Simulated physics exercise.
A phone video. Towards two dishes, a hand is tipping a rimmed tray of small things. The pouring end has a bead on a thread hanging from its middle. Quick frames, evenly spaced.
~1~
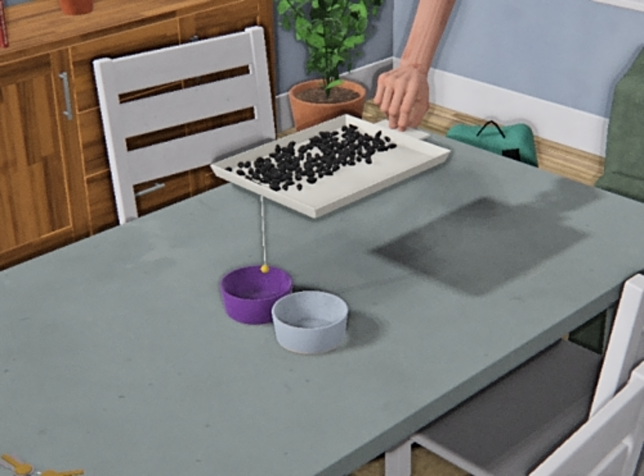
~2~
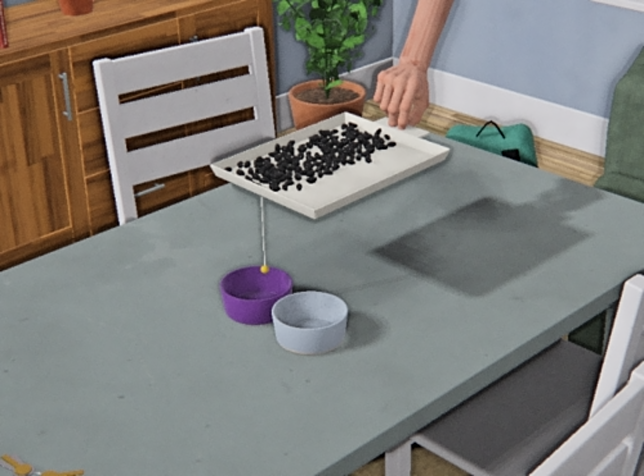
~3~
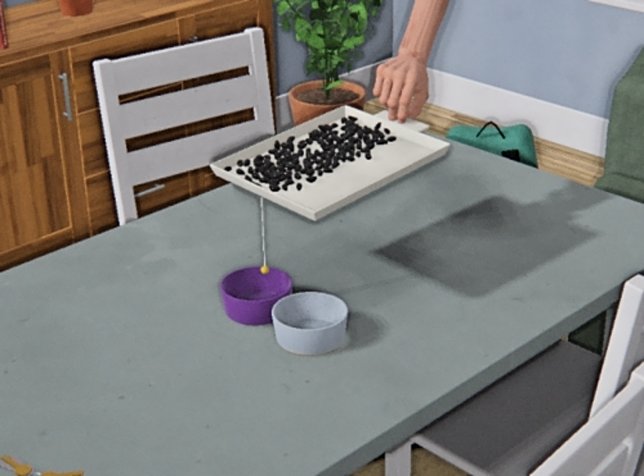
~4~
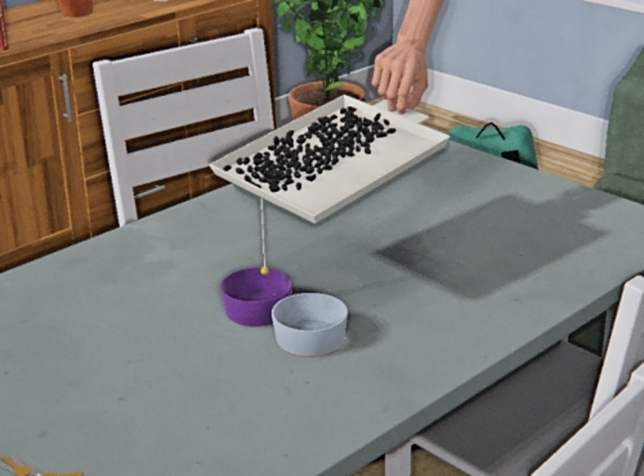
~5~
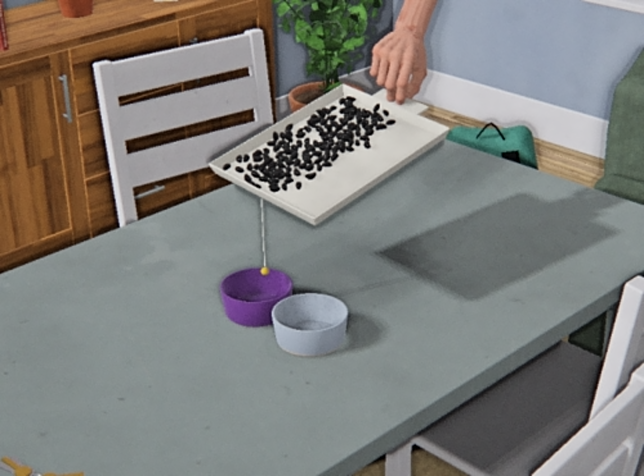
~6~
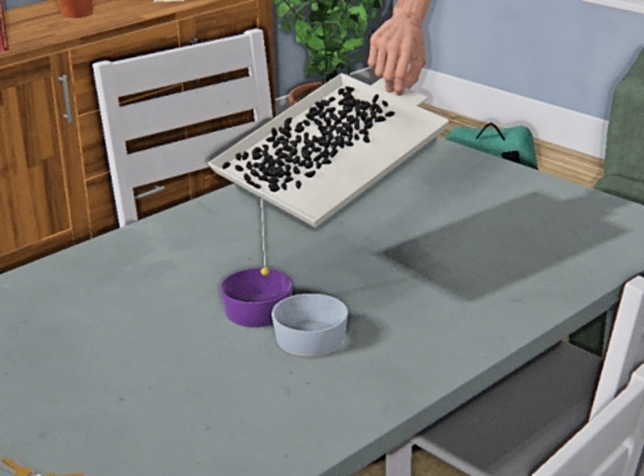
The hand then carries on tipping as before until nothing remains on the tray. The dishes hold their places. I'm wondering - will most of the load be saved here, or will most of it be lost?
The greater share ends up in the dishes.
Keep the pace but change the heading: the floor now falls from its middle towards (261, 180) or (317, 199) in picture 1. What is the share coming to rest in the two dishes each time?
In turn 20 and 80 in a hundred.
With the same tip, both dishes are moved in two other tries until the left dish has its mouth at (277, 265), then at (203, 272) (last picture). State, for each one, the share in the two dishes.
The first position comes out at 10 per cent, the other at 30 per cent.
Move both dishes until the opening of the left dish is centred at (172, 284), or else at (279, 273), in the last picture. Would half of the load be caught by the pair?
The pair would catch the lesser share the first time and the lesser share the second time.
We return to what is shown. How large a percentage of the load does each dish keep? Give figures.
Left dish about 20 per cent, right dish about 70 per cent.
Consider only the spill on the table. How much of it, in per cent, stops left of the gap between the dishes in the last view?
About 70 percent of the spill.
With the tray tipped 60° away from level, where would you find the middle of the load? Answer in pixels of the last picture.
At about (291, 185).
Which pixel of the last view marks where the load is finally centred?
Centre at rest: Close to (304, 331).
Soon after the last picture, tray tipped steeply; nearly all on the tray; a stray few in the right dish; a small part in the air.
A little later, tray tipped right over; about a quarter on the tray; about a third in the right dish; a small part in the left dish; a small part outside both; about a quarter in the air.
Later still, tray tipped past a quarter turn; about two thirds in the right dish; a small part in the left dish; a small part outside both.
At rest, tray tipped past a quarter turn; about two thirds in the right dish; a small part in the left dish; a small part outside both.
